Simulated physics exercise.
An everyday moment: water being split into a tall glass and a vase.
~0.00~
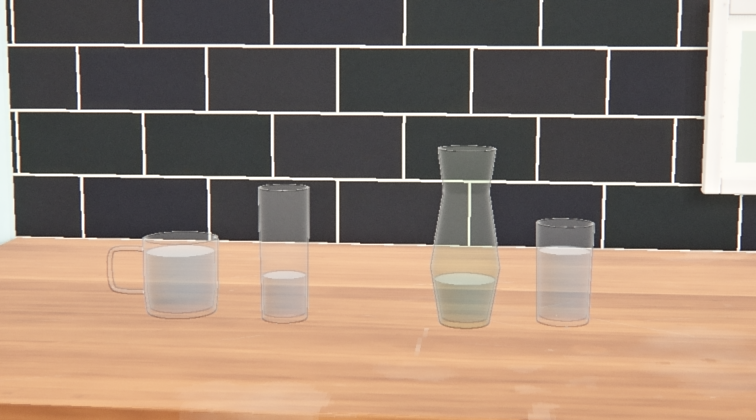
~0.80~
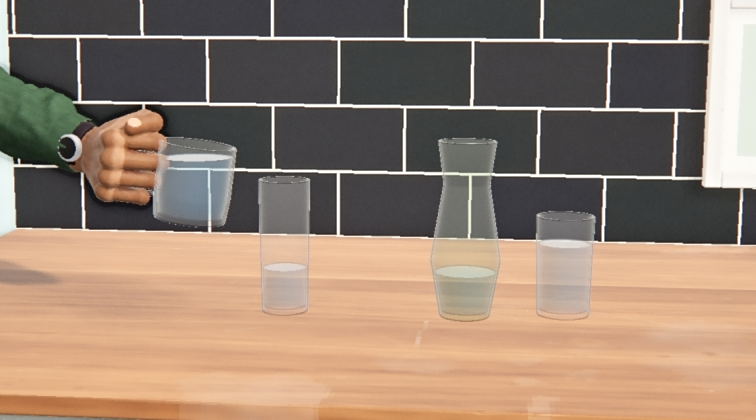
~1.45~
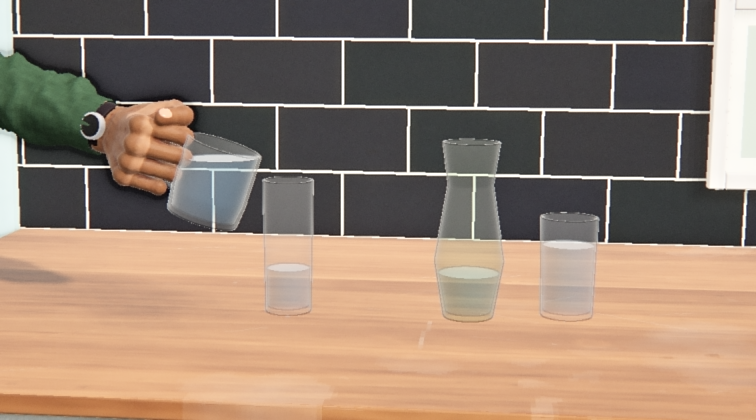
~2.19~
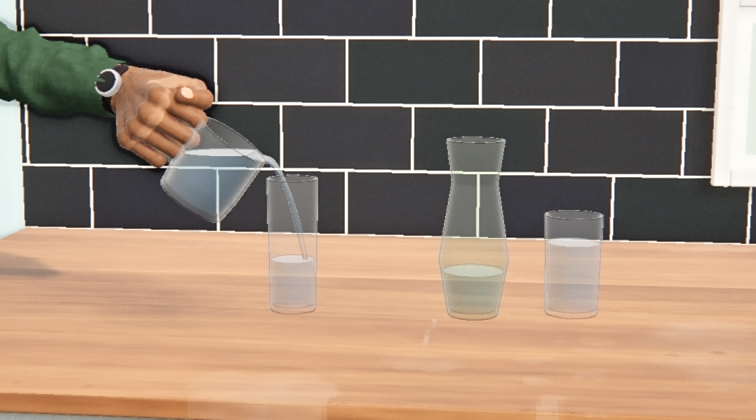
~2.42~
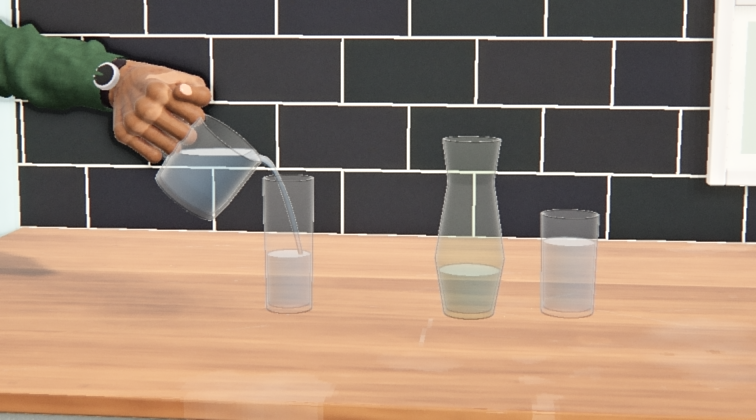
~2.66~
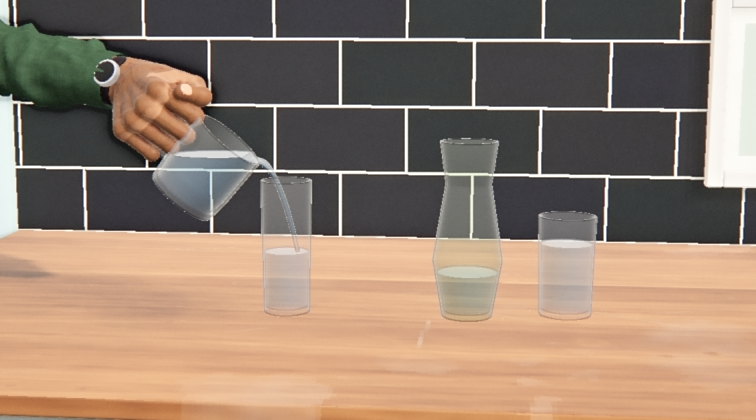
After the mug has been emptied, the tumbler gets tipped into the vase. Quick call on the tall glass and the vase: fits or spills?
Tall glass - spills; vase - fits.
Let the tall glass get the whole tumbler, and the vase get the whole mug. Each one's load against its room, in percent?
Taking them in order, that works out to 90 and 80 in a hundred.
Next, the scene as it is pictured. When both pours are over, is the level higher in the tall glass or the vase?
It finishes higher in the tall glass on the left.
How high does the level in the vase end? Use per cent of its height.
Roughly 50 per cent of its height.
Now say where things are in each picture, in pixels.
In the first frame, nothing is moving yet; mug (181, 272) about three quarters full; tumbler (564, 269) about two thirds full; tall glass (284, 250) about a third full; vase (465, 234) about a quarter full.
In the second frame, the mug is picked up; mug about three quarters full, surface at (196, 158); tall glass about a third full, surface at (284, 268).
In the third frame, the mug leans over the tall glass; mug (214, 179) about three quarters full; tall glass (288, 243) about a third full.
In the fourth frame, the water is flowing; mug (214, 169) tipped 35° with nearly all of its load; tall glass about a third full, surface at (292, 259).
In the fifth frame, the water is flowing; mug (210, 166) tipped 40° with nearly all of its load; vase (470, 225) about a quarter full.
In the sixth frame, the water is flowing; mug (207, 166) tipped 40° with nearly all of its load; tumbler about two thirds full, surface at (567, 244); tall glass about half full, surface at (286, 252); vase about a quarter full, surface at (467, 273).
By 5.5 s, the tall glass is nearly full.
By 9.4 s, the tall glass is full to the brim with a puddle round it.
By 17.5 s, the tall glass is full to the brim with a puddle round it; the vase is about half full.
